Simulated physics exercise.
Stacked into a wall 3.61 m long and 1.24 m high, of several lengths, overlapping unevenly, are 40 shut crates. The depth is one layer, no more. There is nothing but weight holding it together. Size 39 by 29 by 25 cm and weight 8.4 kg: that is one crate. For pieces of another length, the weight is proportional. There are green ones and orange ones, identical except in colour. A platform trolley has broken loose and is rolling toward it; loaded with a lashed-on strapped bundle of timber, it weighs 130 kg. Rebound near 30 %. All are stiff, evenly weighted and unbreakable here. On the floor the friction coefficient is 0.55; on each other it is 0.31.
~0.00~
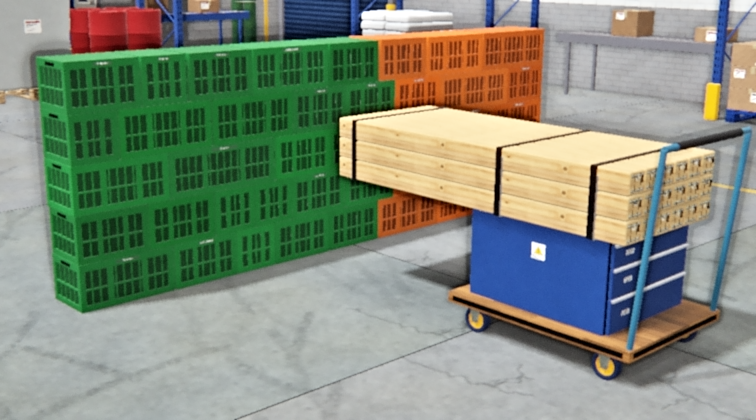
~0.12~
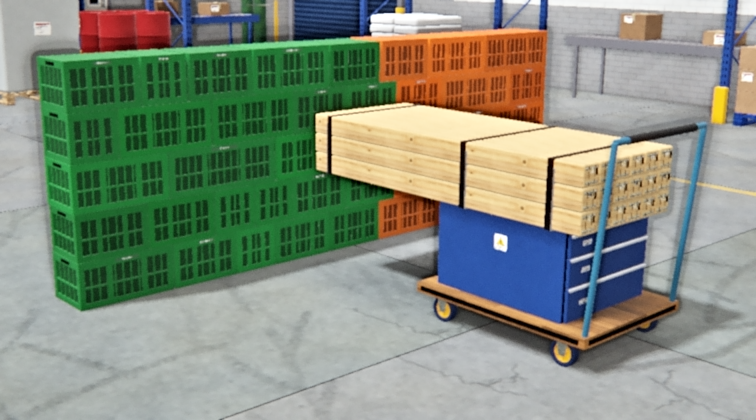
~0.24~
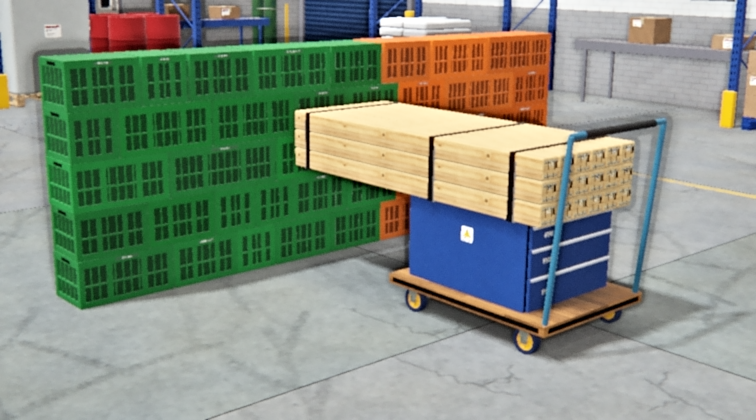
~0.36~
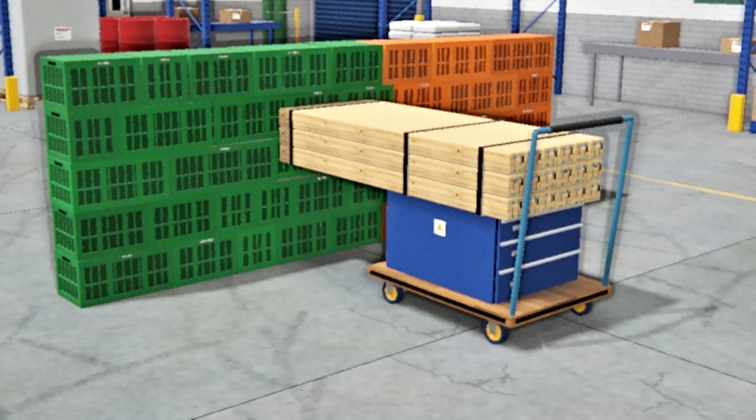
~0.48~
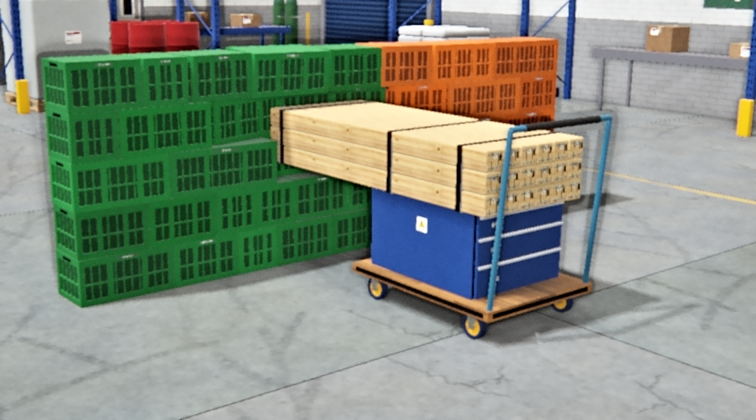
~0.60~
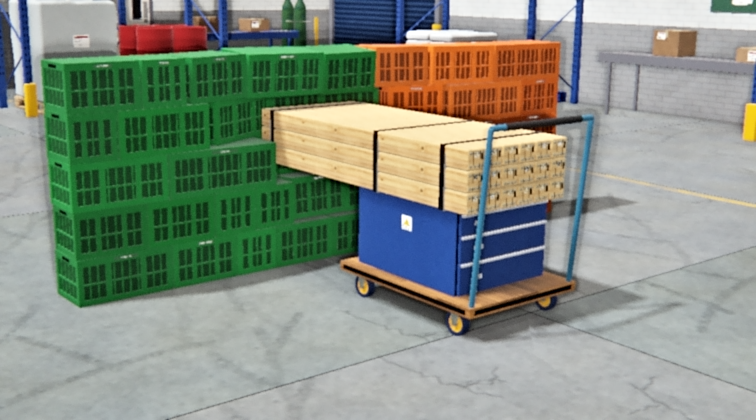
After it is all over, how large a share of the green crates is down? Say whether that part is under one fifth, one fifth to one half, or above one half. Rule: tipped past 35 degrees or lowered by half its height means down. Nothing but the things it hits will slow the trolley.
The part is one fifth to one half.
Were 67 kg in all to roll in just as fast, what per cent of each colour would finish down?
Down at the end: Green 0 per cent, orange 0 per cent.
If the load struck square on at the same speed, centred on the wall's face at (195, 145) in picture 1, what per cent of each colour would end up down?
Down at the end: Green 50 percent, orange 0 percent.
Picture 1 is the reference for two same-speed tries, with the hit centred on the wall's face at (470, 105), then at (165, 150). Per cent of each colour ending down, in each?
You'd get green at 0 followed by 50, and orange at 60 followed by 0 percent.
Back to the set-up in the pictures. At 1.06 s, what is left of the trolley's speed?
Something like 0.4 m/s, I'd say.
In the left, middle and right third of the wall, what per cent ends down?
10, 70 and 10 per cent, from left to right.
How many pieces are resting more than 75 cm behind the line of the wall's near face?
I'd estimate 8 pieces.
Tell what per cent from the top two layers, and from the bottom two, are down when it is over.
The top part comes to 60 per cent, the bottom part to 10 per cent.
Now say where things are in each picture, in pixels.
In the first picture (each place is the centre of the face we see best; the camera moves round a little), load (347, 137) 49 cm short of the wall; top green crate (292, 68); top orange crate (515, 49); all as stacked.
In the second picture, load (322, 132) 30 cm short of the wall; top green crate (293, 69).
In the third picture, load (301, 128) 11 cm short of the wall; top green crate (294, 70).
In the fourth picture, load (285, 126) 48 mm into the wall's line; top green crate (294, 71); 5 have shifted.
In the fifth picture, load (276, 125) 16 cm into the wall's line; top green crate (293, 74) tilted 3°; 10 have shifted.
In the sixth picture, load (267, 125) 24 cm into the wall's line; top green crate (287, 75) tilted 4°; top orange crate (529, 62); steepest lean 5°, the crate at (351, 73); 12 have shifted.
By 1.06 s, load 44 cm past the wall's line, still rolling; 6 of the 25 green crates down (6 of 40 in all colours); top green crate tilted 22°, 8 cm lower.
By 1.56 s, load 59 cm past the wall's line, still rolling; 10 of the 25 green crates down (13 of 40 in all colours); top green crate on its side; top orange crate moved 20 mm.
When it is over (3.3 s), load 76 cm past the wall's line, stopped; 10 of the 25 green crates down (13 of 40 in all colours); top green crate upside down; top orange crate unmoved. That is 40 per cent. In pixels of the last frame, middles, top green crate near (160, 200), top orange crate near (515, 60).
